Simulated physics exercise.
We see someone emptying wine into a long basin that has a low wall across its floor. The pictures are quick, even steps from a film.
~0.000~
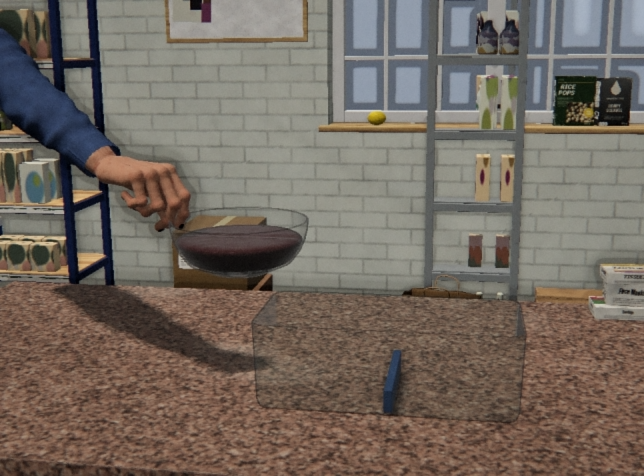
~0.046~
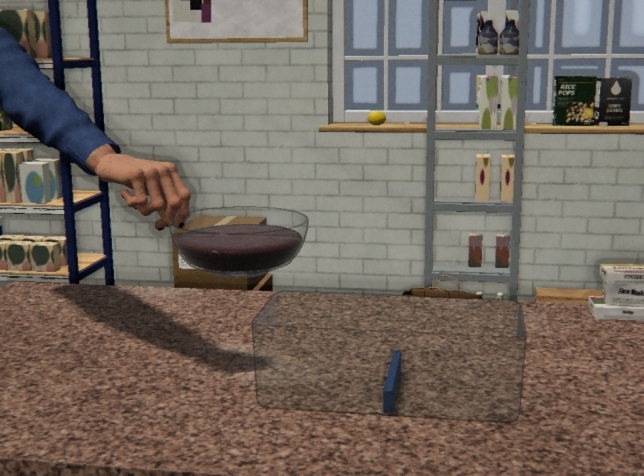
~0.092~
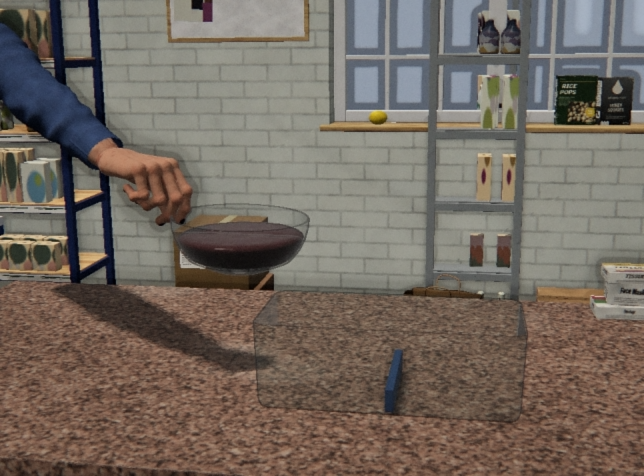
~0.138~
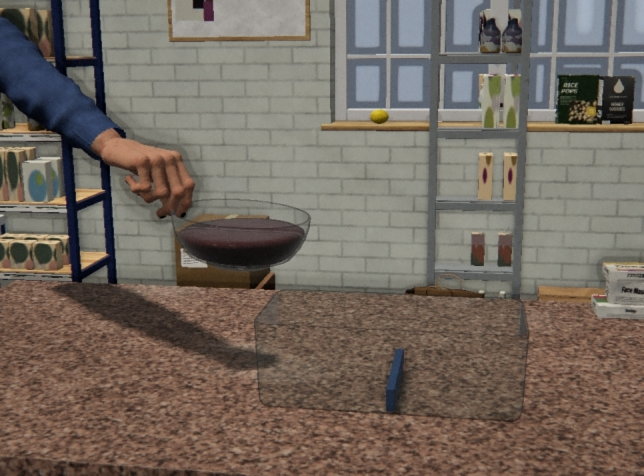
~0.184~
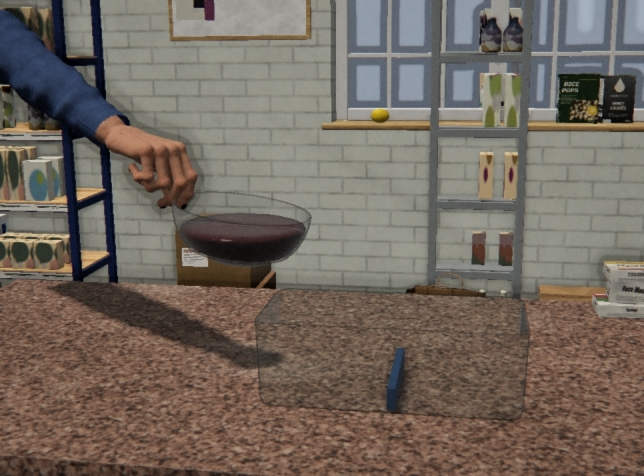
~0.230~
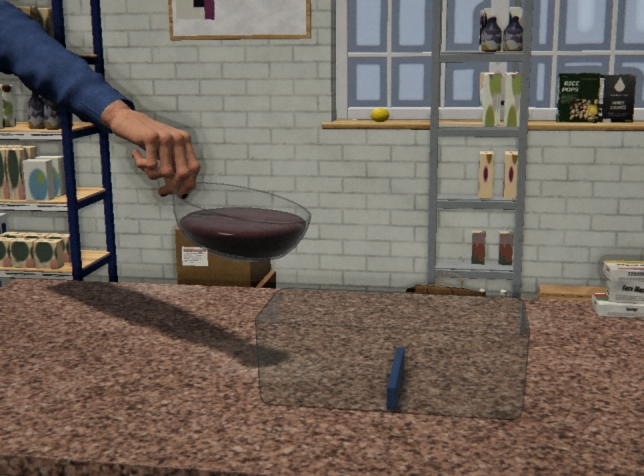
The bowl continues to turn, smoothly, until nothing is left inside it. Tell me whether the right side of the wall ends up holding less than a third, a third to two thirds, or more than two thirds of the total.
The right side holds a third to two thirds.
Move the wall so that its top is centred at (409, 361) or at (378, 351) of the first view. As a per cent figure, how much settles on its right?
First some 20, then 75 per cent.
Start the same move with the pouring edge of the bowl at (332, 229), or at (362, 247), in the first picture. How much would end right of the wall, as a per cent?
Around 75 percent first, around 80 percent second.
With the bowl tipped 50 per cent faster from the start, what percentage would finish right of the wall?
I'd estimate some 55 percent.
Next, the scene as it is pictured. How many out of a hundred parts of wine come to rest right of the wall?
55 % or thereabouts.
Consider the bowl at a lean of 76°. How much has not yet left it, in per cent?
About 40 %.
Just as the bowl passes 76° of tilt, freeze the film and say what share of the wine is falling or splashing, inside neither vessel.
50 per cent.
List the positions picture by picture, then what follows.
It leans 0°; its right rim is at (306, 223); the wine meets the walls at (180, 235) and (303, 238); the long basin's rim runs from (264, 308) to (522, 319); the wall's top is at (393, 370), in the first frame.
It leans 1°; its right rim is at (306, 223); the wine meets the walls at (180, 234) and (303, 238), in the second frame.
It leans 2°; its right rim is at (307, 222); the wine meets the walls at (181, 232) and (304, 236), in the third frame.
It leans 5°; its right rim is at (309, 222); the wine meets the walls at (182, 227) and (305, 233), in the fourth frame.
It leans 8°; its right rim is at (309, 221); the wine meets the walls at (184, 222) and (306, 228), in the fifth frame.
It leans 13°; its right rim is at (309, 220); the wine meets the walls at (184, 215) and (306, 224), in the sixth frame.
A moment on, the bowl is tipped on its side and 39 per cent is still to pour, 10 is left of the wall and 0 right of it.
Next, the bowl is tipped right over and 0 per cent is still to pour, 34 is left of the wall and 57 right of it.
Then the bowl is tipped right over and 0 per cent is still to pour, 43 is left of the wall and 55 right of it.
Later the bowl is tipped right over and 0 per cent is still to pour, 44 is left of the wall and 54 right of it.
Finally, 44 per cent lies left of the wall, 54 right of it and 2 outside.
